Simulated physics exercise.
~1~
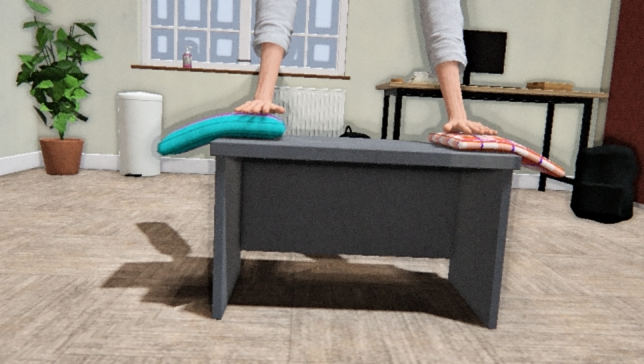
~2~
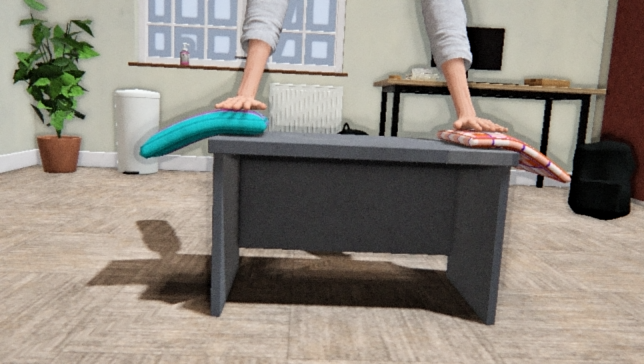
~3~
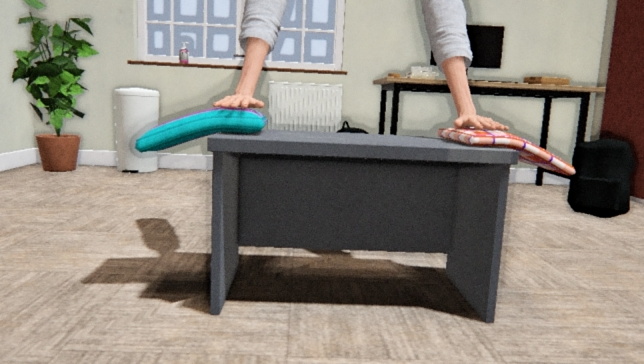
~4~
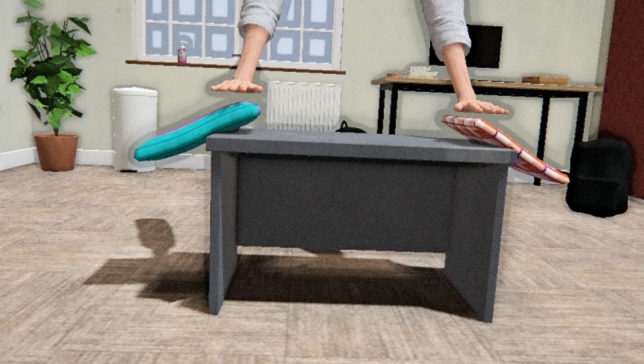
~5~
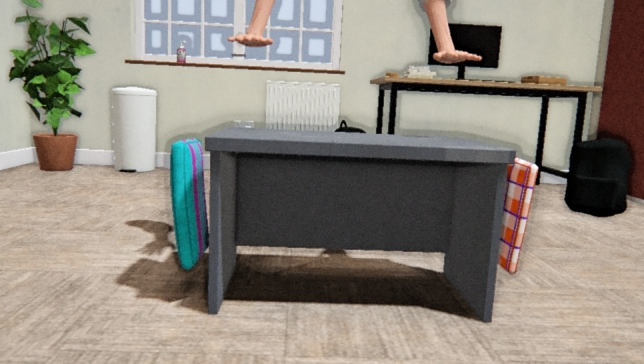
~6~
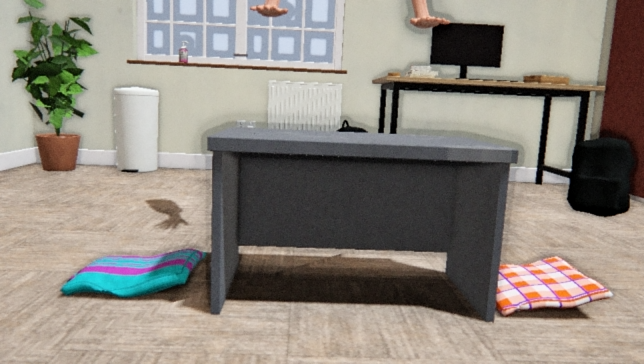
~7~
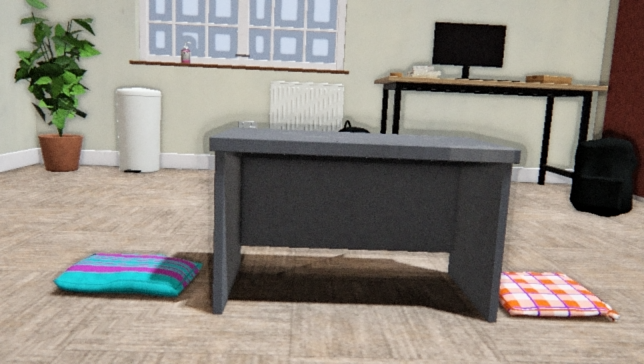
Two hands reach down from above a low dark grey table in a room with a window, a potted plant, a white bin and a desk with a monitor behind, seen from the front by a slightly swaying camera. The left hand presses a turquoise folded blanket and the right an orange checked seat pad, each jutting past its end of the table. They edge slightly farther outwards. The hands then lift away, and both items tip outwards and drop off the ends. Finally, the hands are gone and both lie flat on the floor, one on either side.
